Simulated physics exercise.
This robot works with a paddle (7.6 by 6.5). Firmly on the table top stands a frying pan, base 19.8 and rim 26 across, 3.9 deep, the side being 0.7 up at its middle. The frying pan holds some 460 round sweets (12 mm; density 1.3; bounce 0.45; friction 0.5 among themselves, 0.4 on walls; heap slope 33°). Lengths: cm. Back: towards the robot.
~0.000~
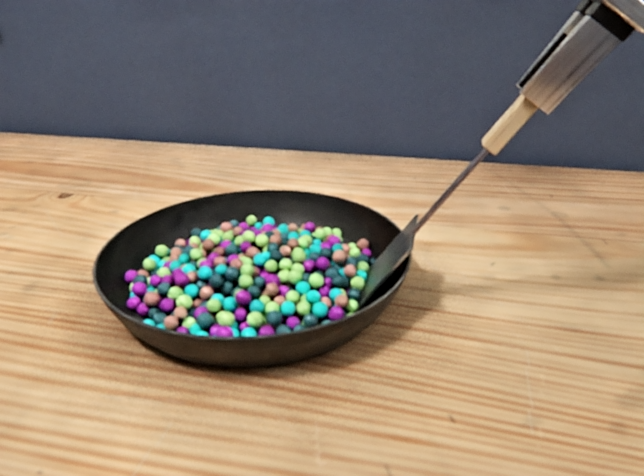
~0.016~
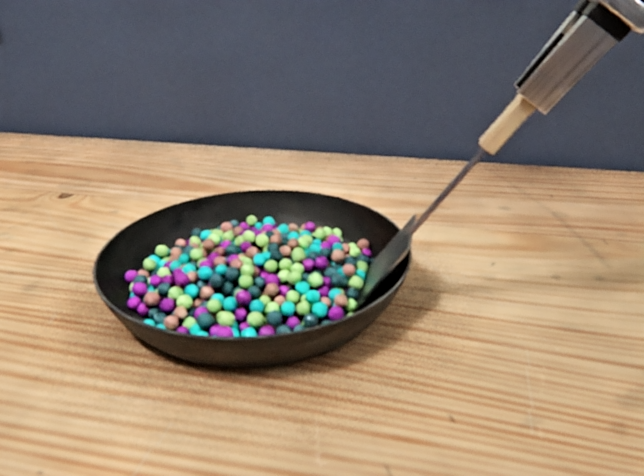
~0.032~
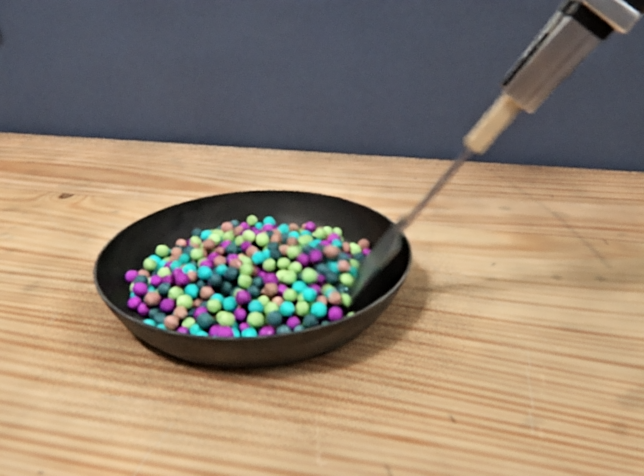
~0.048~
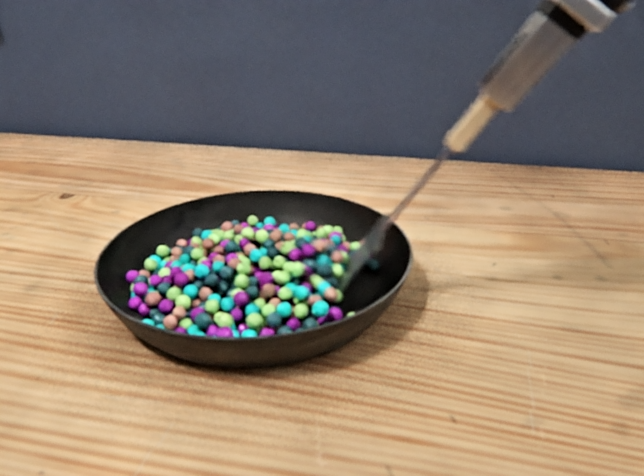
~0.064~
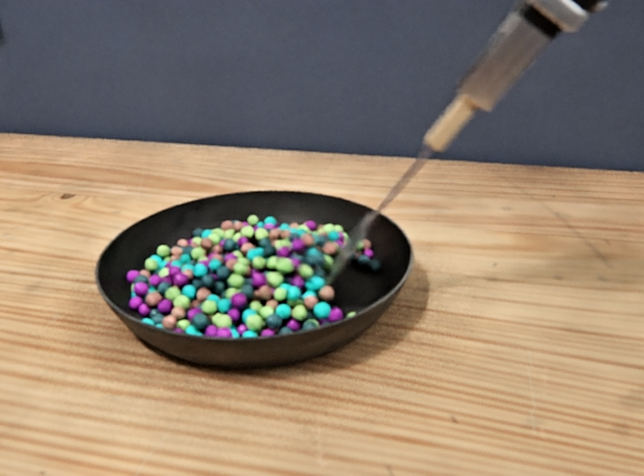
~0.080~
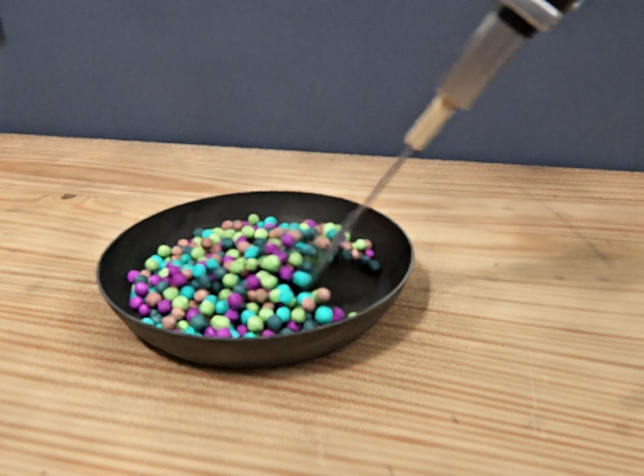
On a wooden table top, a robot's paddle sweeping leftward through colourful round sweets in a dark frying pan, pushing some aside.
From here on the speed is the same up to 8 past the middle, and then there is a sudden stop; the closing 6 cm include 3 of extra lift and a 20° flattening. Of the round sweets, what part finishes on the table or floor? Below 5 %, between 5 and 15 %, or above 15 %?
Between 5 and 15 %.
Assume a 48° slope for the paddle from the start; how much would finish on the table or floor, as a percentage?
Then roughly 10 percent.
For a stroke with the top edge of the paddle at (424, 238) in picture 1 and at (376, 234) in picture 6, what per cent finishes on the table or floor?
Off the vessel, on the table or floor: Some 5 percent.
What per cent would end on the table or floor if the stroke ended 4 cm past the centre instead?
In that case around 5 per cent.
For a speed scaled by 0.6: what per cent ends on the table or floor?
The share would be near 5 in a hundred.
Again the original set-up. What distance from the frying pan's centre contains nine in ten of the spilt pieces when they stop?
Some 45 cm from the centre.
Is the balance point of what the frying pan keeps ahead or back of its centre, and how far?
About 3.5 centimetres ahead.
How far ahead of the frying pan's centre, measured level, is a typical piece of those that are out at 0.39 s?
It comes to near 20 cm ahead of the middle.
After 0.12 s, sloping 56°, highest piece 6 above the table; 464 in the frying pan.
After 0.16 s, sloping 49°, highest piece 7 above the table; 464 in the frying pan.
After 0.39 s, sloping 36°, highest piece 6 above the table; 422 in the frying pan, 40 on the table or floor, 2 on the blade or in flight.
After 1.44 s, sloping 36°, highest piece 5 above the table; 421 in the frying pan, 43 on the table or floor.
At rest, 421 in the frying pan, 43 on the table or floor. That is 9 % on the table or floor.
